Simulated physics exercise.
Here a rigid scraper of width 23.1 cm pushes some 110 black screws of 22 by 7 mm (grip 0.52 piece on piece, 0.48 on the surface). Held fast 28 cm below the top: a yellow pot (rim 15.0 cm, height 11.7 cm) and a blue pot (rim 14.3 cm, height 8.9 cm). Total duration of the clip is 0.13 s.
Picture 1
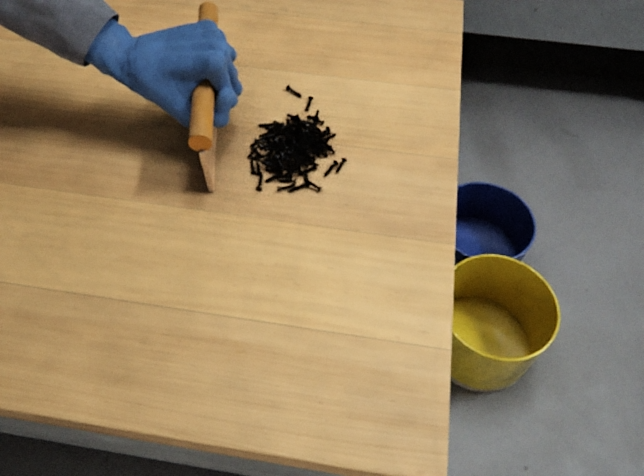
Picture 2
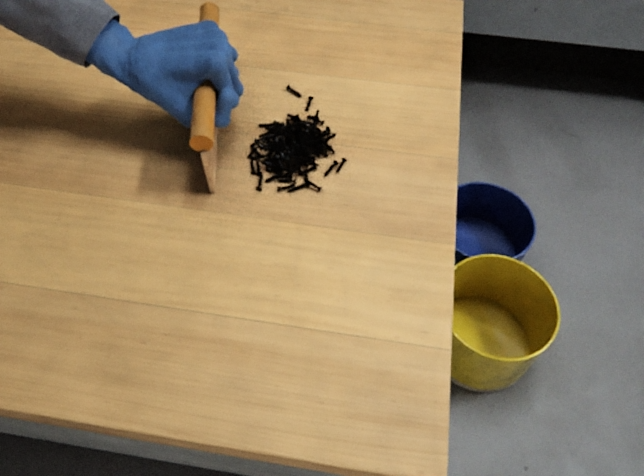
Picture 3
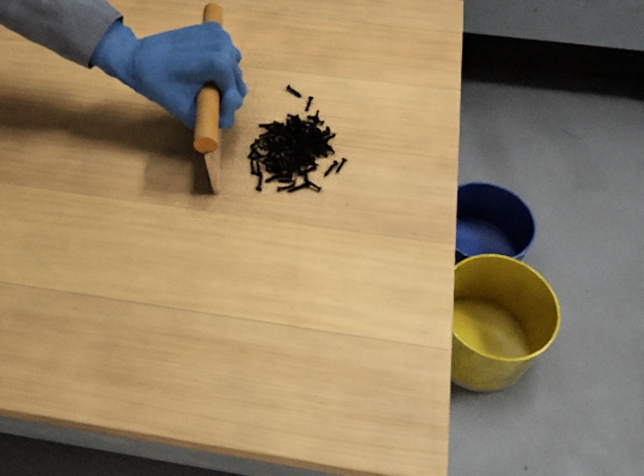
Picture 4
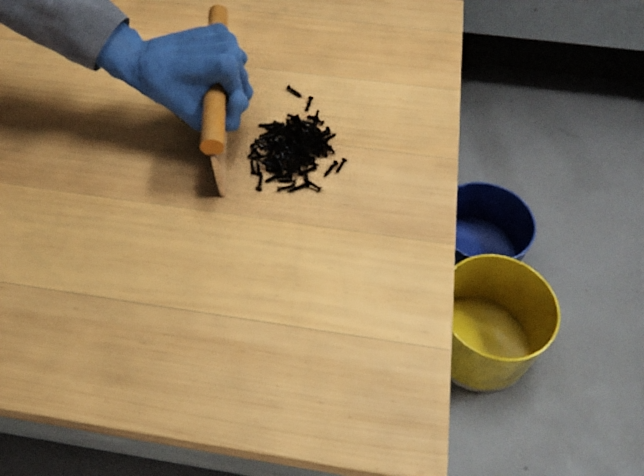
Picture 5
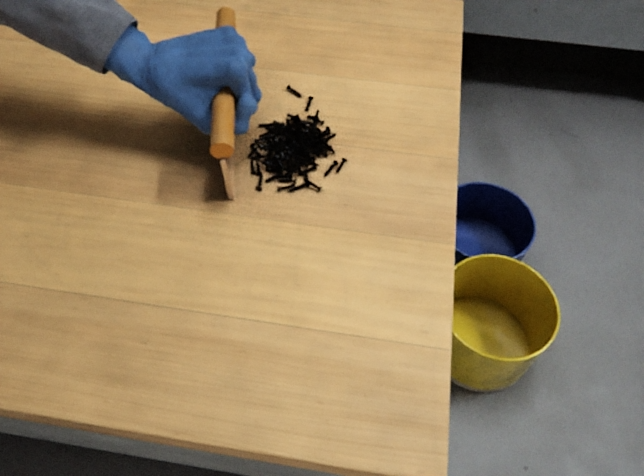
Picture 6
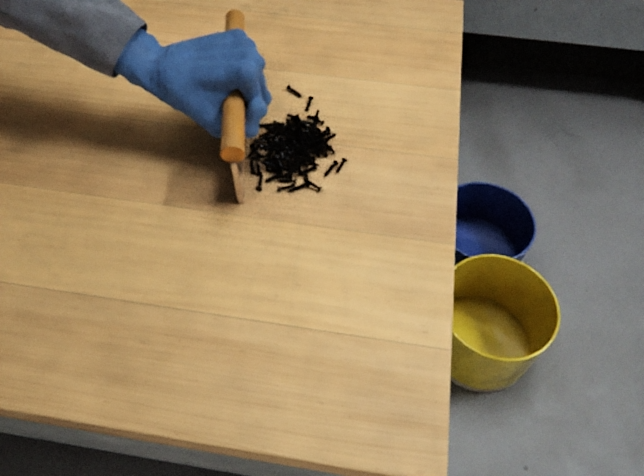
A blue-gloved hand slides a scraper right across a wooden table to a black screw pile.
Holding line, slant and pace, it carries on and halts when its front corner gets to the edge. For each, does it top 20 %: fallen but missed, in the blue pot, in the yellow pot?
Tally: Missed does not exceed it, blue pot does not exceed it, yellow pot exceeds it.
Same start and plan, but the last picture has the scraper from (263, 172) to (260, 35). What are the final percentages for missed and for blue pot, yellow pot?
Missed: 20 %, blue pot: 35 %, yellow pot: 40 %.
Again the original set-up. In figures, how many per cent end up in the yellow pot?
Estimate: Approx. 35 %.
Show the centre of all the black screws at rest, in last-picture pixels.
Roughly (435, 297), in pixels of the last view.
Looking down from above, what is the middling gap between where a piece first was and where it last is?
Around 22 centimetres.
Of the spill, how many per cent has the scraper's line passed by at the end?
About 0 %.
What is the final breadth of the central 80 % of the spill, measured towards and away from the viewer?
Estimate: Close to 18 cm.
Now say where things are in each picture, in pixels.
In the first frame, scraper from (204, 157) to (211, 25); moved 0.0 cm; 0 pieces shifted; middle of the spill at (294, 146); yellow pot at (500, 304); blue pot at (486, 220).
In the second frame, scraper from (205, 158) to (212, 26); moved 0.2 cm; 0 pieces shifted; middle of the spill at (294, 146).
In the third frame, scraper from (209, 159) to (216, 27); moved 0.6 cm; 0 pieces shifted; middle of the spill at (294, 146).
In the fourth frame, scraper from (215, 162) to (221, 28); moved 1.4 cm; 0 pieces shifted; middle of the spill at (294, 146).
In the fifth frame, scraper from (225, 165) to (229, 31); moved 2.5 cm; 0 pieces shifted; middle of the spill at (294, 146).
In the sixth frame, scraper from (235, 169) to (237, 33); moved 3.7 cm; 0 pieces shifted; middle of the spill at (294, 146); yellow pot at (500, 304); blue pot at (486, 220).
Then, 0.26 s after the last picture, scraper 16 cm from its start, spill 13 cm wide; still on top 100 %.
Then, 0.53 s after the last picture, scraper 28 cm from its start, spill 17 cm wide; off the edge, not caught 5 %, still on top 95 %.
Then, 0.75 s after the last picture, scraper 28 cm from its start, spill 19 cm wide; yellow pot 30 %, blue pot 5 %, off the edge, not caught 20 %, still on top 45 %.
In the end, yellow pot 35 %, blue pot 10 %, fallen but missed 10 %, still on top 45 %.
